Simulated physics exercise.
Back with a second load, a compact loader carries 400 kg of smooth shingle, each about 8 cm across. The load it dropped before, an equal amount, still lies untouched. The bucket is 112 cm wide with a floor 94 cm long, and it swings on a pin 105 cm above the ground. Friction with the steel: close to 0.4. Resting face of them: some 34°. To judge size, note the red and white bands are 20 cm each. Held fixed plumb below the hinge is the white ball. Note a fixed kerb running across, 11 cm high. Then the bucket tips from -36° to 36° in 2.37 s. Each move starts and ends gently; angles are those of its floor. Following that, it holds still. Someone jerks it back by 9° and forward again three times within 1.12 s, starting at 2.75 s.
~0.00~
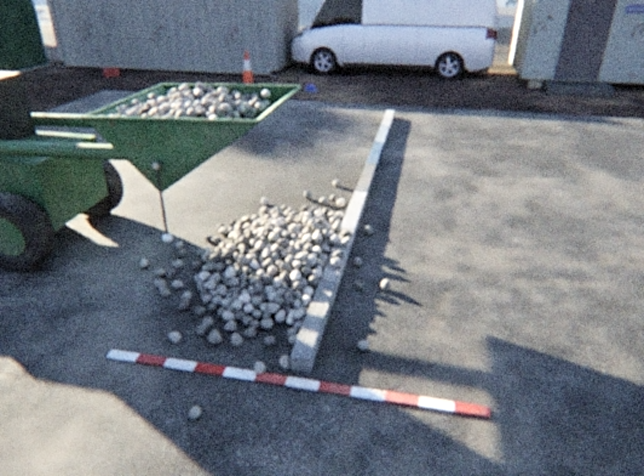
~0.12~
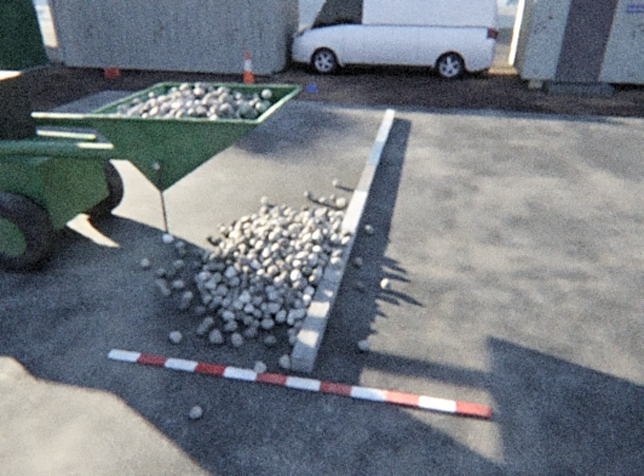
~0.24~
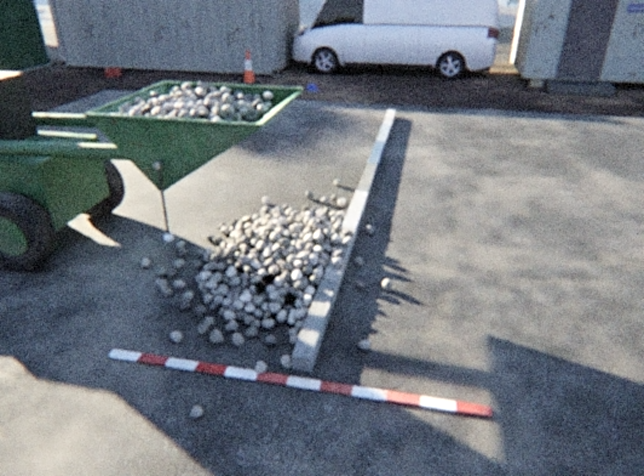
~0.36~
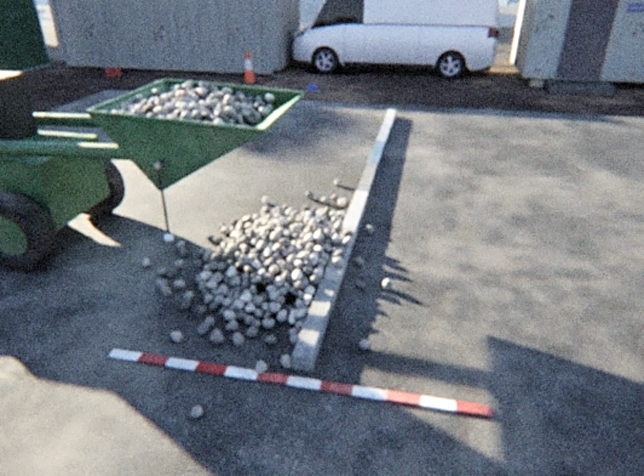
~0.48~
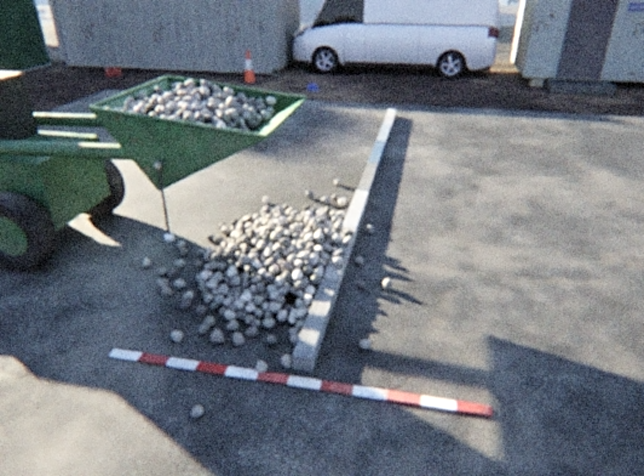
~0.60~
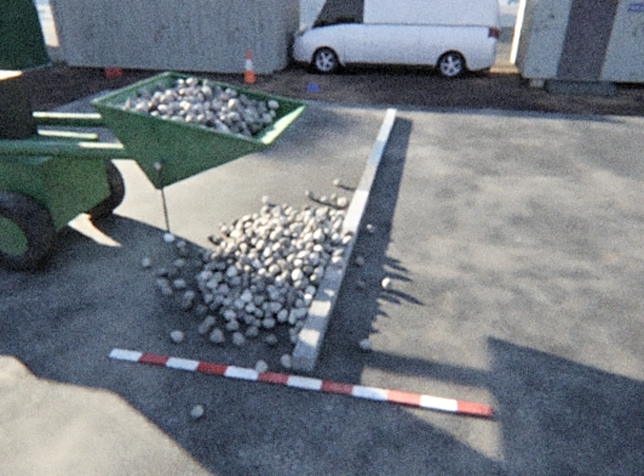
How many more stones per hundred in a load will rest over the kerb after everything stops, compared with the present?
I would say 33 per hundred.
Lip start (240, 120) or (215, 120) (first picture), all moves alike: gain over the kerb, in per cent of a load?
The first would add around 15 per cent, the second around 5 per cent.
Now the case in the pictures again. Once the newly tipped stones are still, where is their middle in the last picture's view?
Roughly pixel (320, 252) in the last view.
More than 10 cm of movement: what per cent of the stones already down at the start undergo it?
Near 5 per cent, I reckon.
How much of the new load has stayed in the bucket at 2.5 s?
Still inside: Some 15 %.
After 1.8 s the floor is at 25°; in per cent of one load, 91 in the bucket, 108 on this side of the kerb, 1 over the kerb; the foremost stones are at (359, 264).
After 2.5 s the floor is at 36°; in per cent of one load, 17 in the bucket, 171 on this side of the kerb, 13 over the kerb; the foremost stones are at (397, 279).
After 4.3 s the floor is at 36°; in per cent of one load, 0 in the bucket, 166 on this side of the kerb, 34 over the kerb; the foremost stones are at (469, 279).
After 6.9 s the floor is at 36°; in per cent of one load, 0 in the bucket, 166 on this side of the kerb, 34 over the kerb; the foremost stones are at (469, 279). Net gain over the kerb, 33.
